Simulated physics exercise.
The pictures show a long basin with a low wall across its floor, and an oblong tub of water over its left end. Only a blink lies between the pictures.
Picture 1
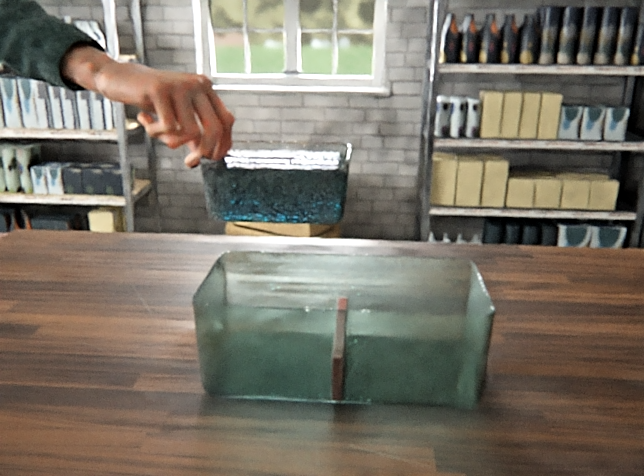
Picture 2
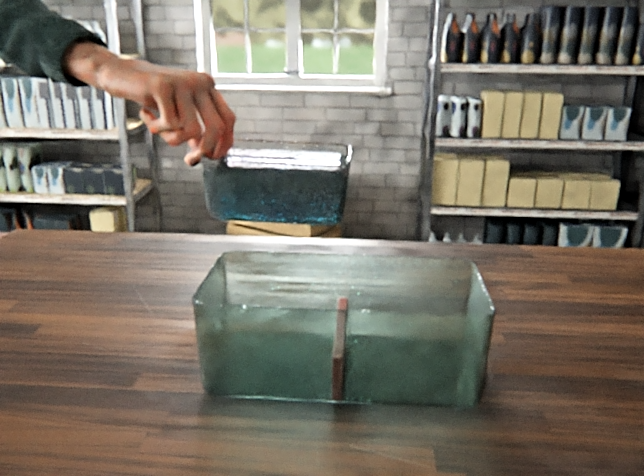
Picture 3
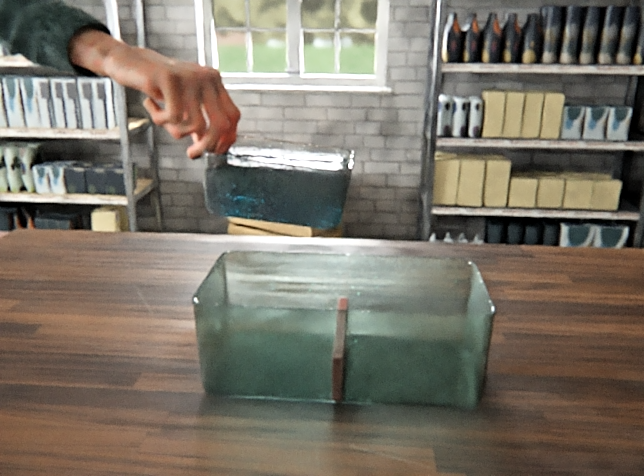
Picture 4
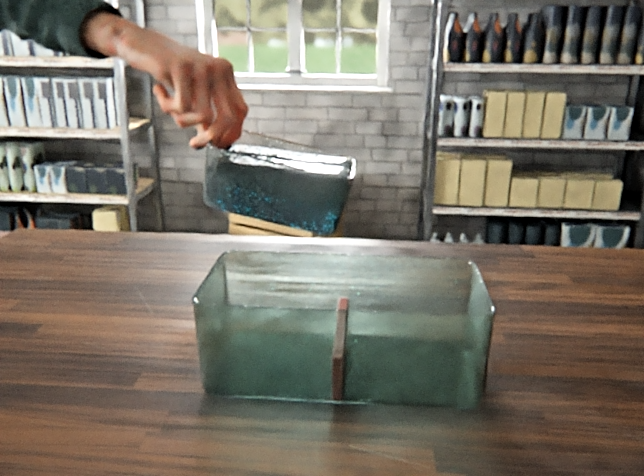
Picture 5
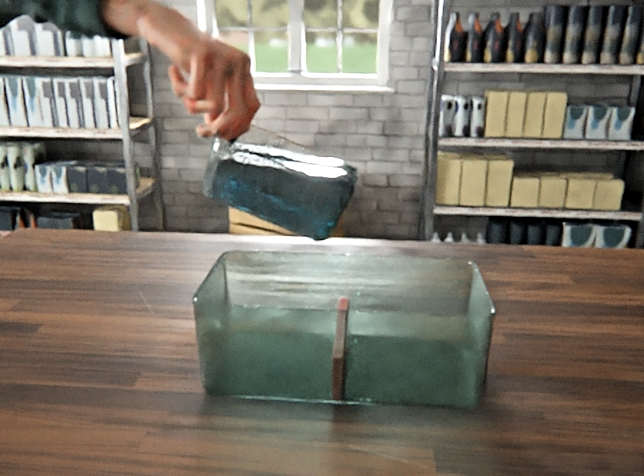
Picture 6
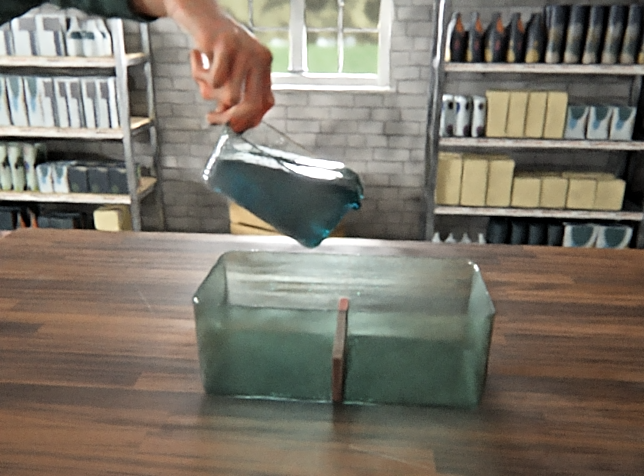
A hand tilts a small tub of water rightward above a long glass basin.
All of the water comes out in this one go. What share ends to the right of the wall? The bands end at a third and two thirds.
The share right of the wall is above two thirds.
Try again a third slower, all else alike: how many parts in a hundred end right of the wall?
Close to 85 per cent.
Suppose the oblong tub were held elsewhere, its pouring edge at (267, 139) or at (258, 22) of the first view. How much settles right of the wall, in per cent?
First some 10, then 45 per cent.
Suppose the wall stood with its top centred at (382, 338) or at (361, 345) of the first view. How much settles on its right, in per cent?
Near 50 % and 50 %.
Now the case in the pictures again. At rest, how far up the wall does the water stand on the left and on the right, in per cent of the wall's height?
Left about 10, right about 50.
A moment on, the oblong tub is tipped on its side and 17 per cent is still to pour, 0 is left of the wall and 47 right of it.
Next, the oblong tub is tipped on its side and 3 per cent is still to pour, 5 is left of the wall and 79 right of it.
Then the oblong tub is tipped on its side and 1 per cent is still to pour, 8 is left of the wall and 87 right of it.
Later the oblong tub is tipped on its side and 0 per cent is still to pour, 11 is left of the wall and 86 right of it.
In the end 11 per cent lies left of the wall, 86 right of it and 3 outside.
